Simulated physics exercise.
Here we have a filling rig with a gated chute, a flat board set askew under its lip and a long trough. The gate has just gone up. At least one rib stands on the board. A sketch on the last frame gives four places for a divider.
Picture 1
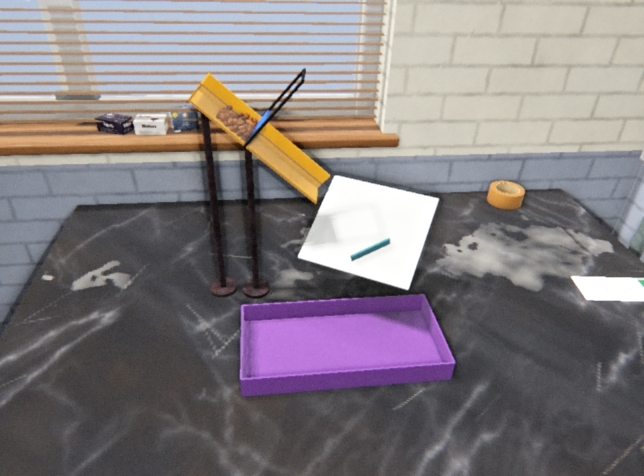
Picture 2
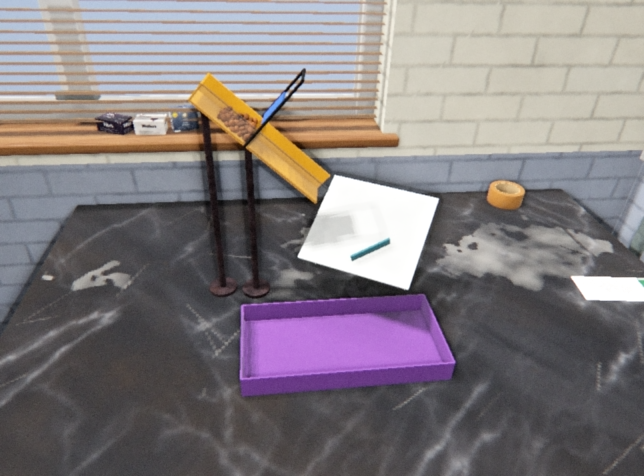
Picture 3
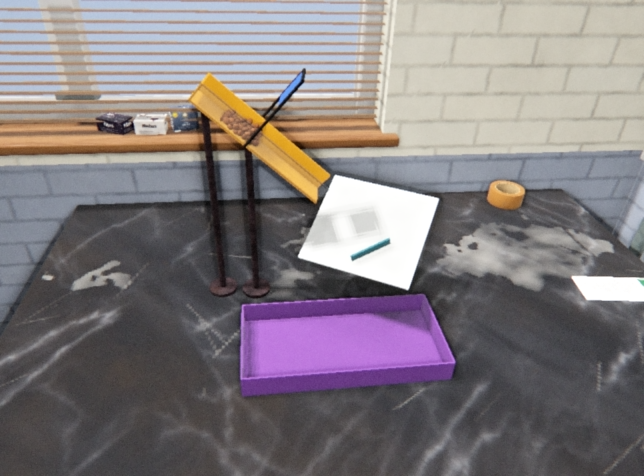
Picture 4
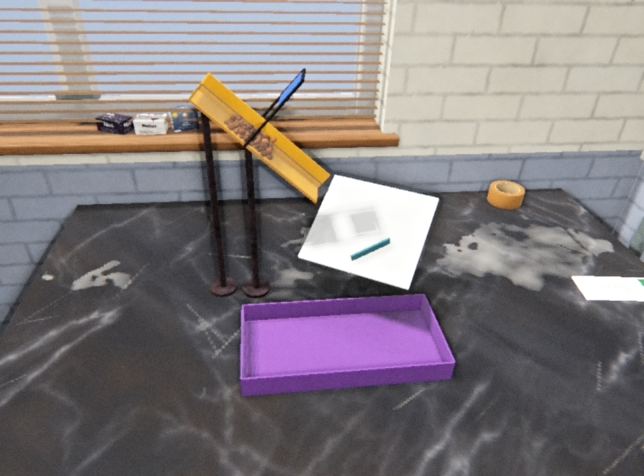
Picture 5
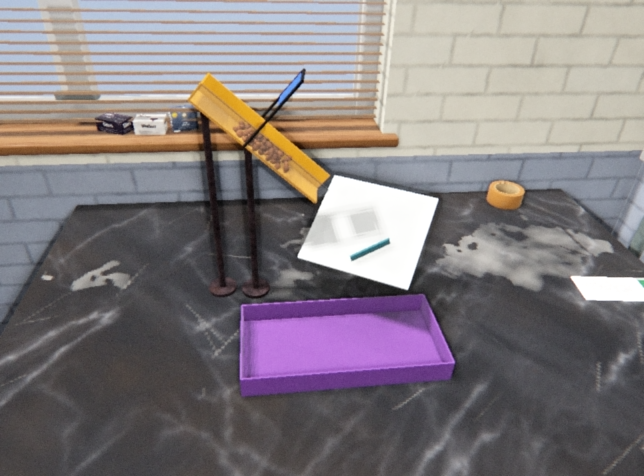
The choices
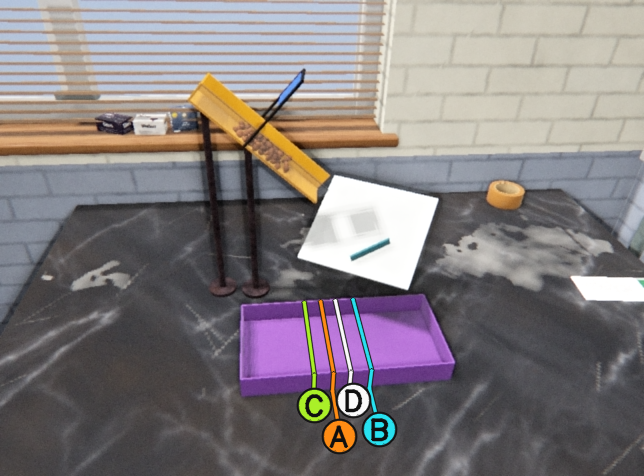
On a dark marbled counter by a window, a blue gate lifts on a sloping yellow chute, and small brown pieces slide partway down it toward a tilted white board with a teal rib, above an empty purple trough.
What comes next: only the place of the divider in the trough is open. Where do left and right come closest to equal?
It is A.
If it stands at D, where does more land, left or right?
Left.
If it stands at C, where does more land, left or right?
Right.
On the marked copy, line A crosses the front rim at (333, 372); line B crosses the front rim at (371, 369); line C crosses the front rim at (314, 373); line D crosses the front rim at (350, 371).
With A, of what is caught, about a third on the left of the divider, about two thirds on the right.
With B, of what is caught, nearly all on the left of the divider, a small part on the right.
With C, of what is caught, a small part on the left of the divider, nearly all on the right.
With D, of what is caught, nearly all on the left of the divider, a small part on the right.
